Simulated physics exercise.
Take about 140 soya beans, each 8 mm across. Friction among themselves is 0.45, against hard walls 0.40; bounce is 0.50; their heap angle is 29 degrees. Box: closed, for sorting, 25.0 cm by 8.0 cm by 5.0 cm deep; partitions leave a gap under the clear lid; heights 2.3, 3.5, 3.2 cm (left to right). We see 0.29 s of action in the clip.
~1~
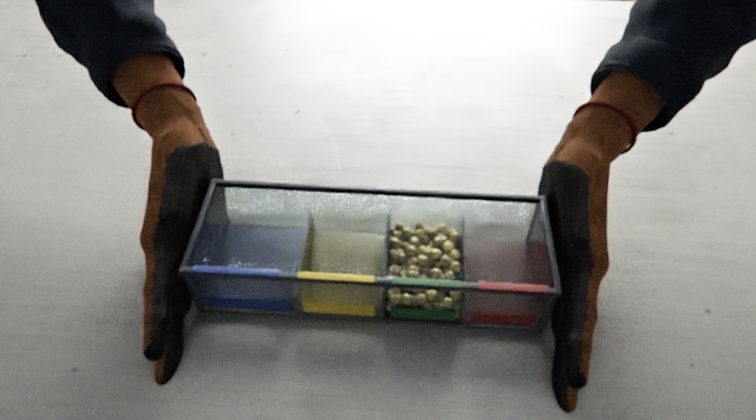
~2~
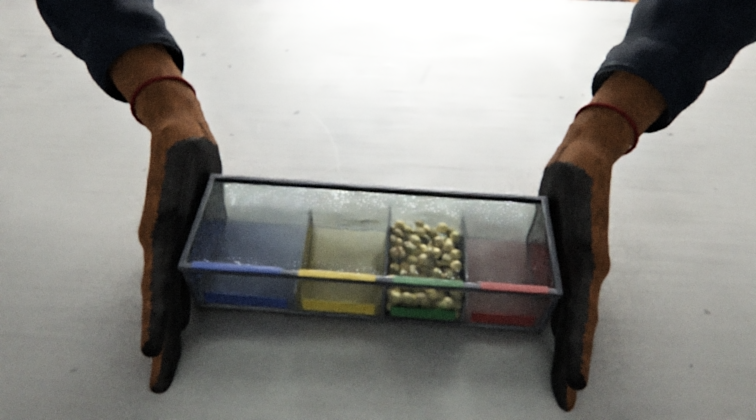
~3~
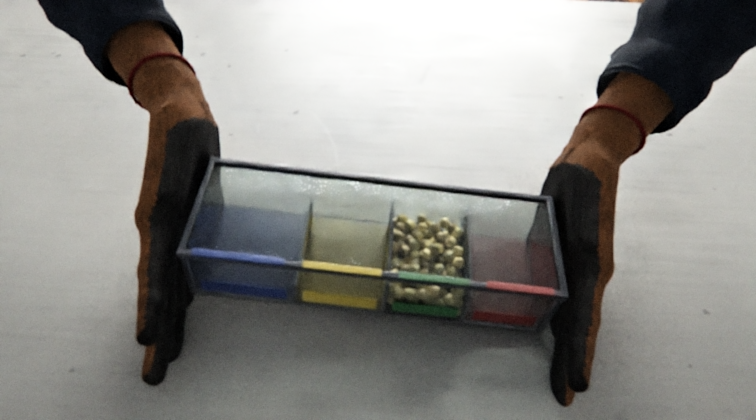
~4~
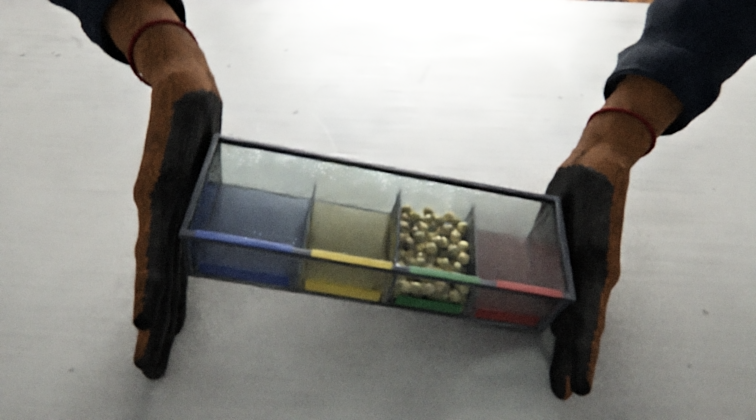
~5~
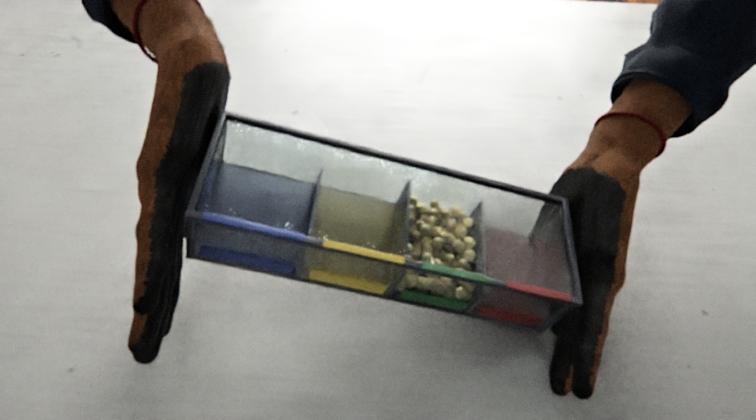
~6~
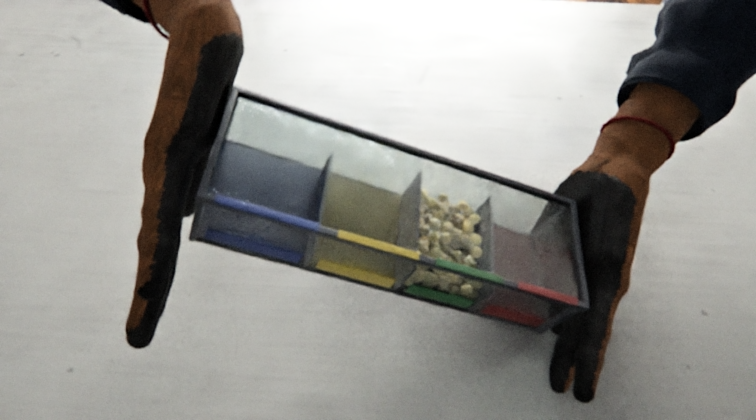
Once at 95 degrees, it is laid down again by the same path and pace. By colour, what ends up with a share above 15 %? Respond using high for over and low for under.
Red high, blue low, green high, yellow low.
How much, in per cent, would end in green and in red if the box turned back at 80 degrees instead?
You'd see green with 80 % and red with 20 %.
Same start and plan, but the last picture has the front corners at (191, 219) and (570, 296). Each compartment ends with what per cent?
Final shares, in per cent - red: 45, blue: 0, green: 50, yellow: 0.
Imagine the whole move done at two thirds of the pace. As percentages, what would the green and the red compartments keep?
In that case green would keep 60 % and red would keep 40 %.
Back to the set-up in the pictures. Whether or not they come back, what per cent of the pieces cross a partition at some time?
Around 40 in a hundred.
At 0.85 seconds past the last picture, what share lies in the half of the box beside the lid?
I'd put it at some 60 percent.
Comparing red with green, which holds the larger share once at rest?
Green comes out ahead.
Then, 0.85 s after the last picture, tilt 94 degrees; red 20 %, green 80 %.
Then, 1.42 s after the last picture, tilt 40 degrees; red 35 %, green 65 %.
Then, 2.04 s after the last picture, tilt 0 degrees; red 40 %, green 60 %.
In the end, red 40 %, blue 0 %, green 60 %, yellow 0 %.
